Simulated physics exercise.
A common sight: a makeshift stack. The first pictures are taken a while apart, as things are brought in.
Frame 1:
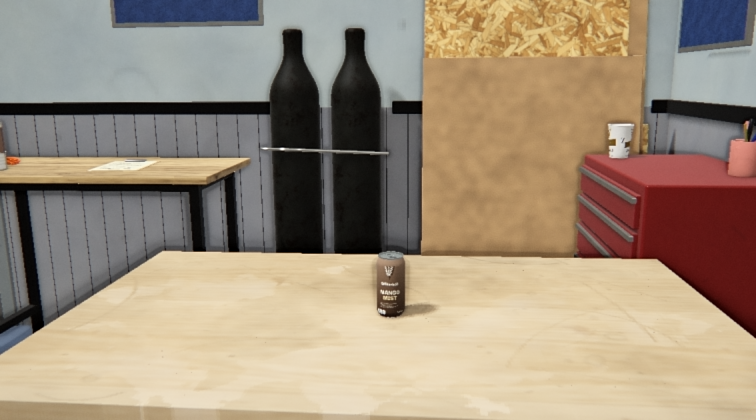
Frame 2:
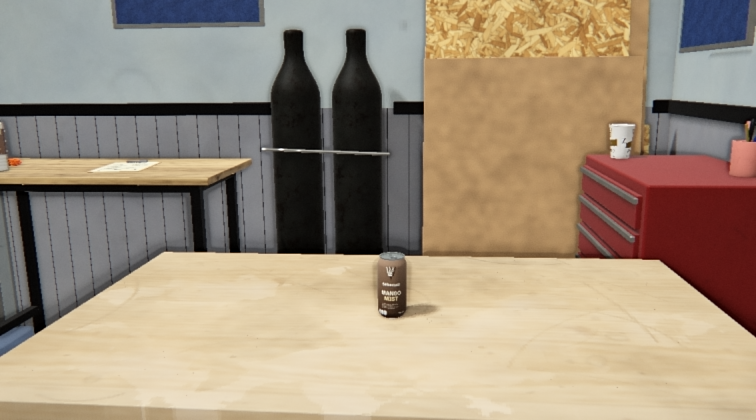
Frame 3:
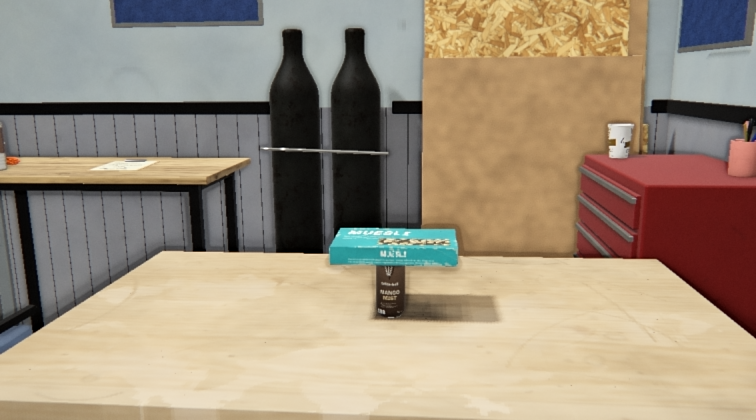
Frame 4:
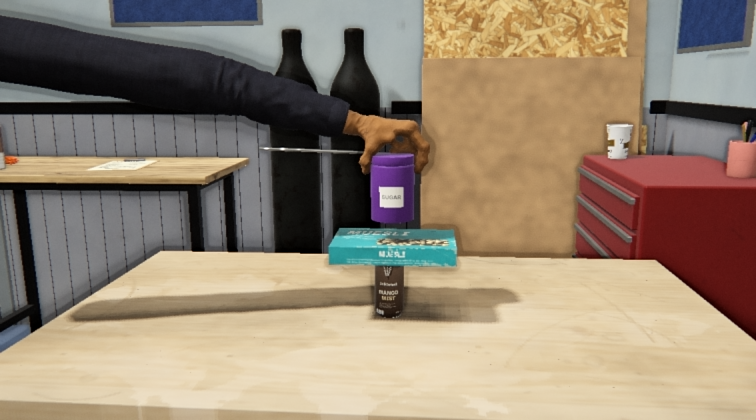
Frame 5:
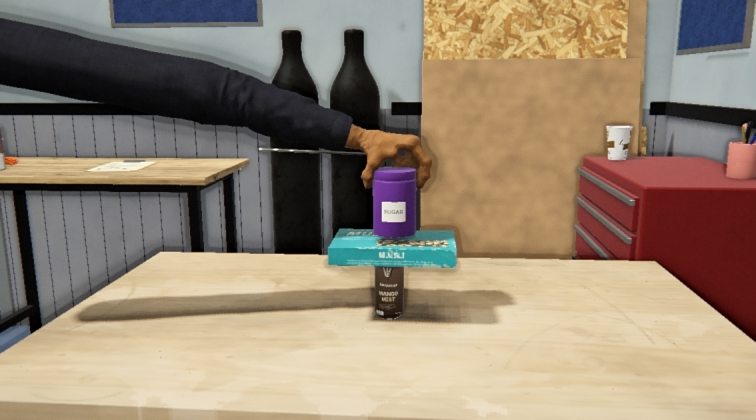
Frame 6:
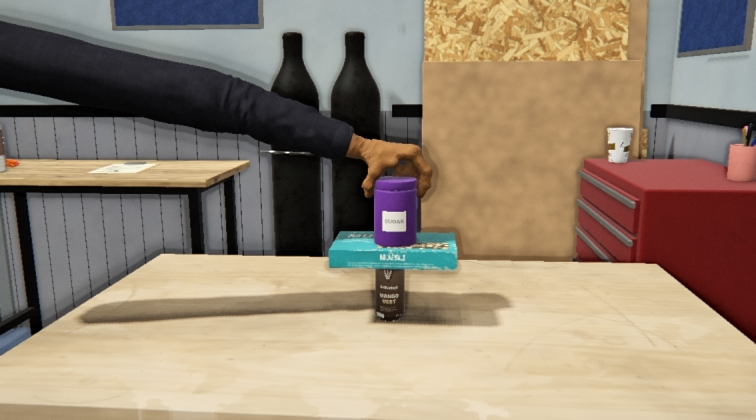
Hand lowering a purple jar onto a teal box balanced across a brown can on a wooden table, still gripping it.
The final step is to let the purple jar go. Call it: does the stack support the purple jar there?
Yes, it does.
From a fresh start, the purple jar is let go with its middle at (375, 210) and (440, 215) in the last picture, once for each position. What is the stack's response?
Try one, the stack stays standing; try two, it collapses.
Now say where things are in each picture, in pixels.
In the first frame, the last thing is not in view yet; brown can (391, 285).
In the second frame, the last thing is not in view yet; brown can (392, 285).
In the third frame, the last thing is not in view yet; brown can (391, 285).
The fourth frame shows coming down; purple jar (392, 187); brown can (390, 285).
The fifth frame shows coming down; purple jar (395, 201); brown can (389, 286).
The sixth frame shows set down, still held; purple jar (395, 211); brown can (390, 288).
Then, 0.20 s past the last view, nothing moves.
Then, 0.60 s past the last view, purple jar resting near (395, 211).
Finally, all 3 still in place. Final places as the last picture's camera would see them, purple jar near (395, 211). The stack keeps its balance.
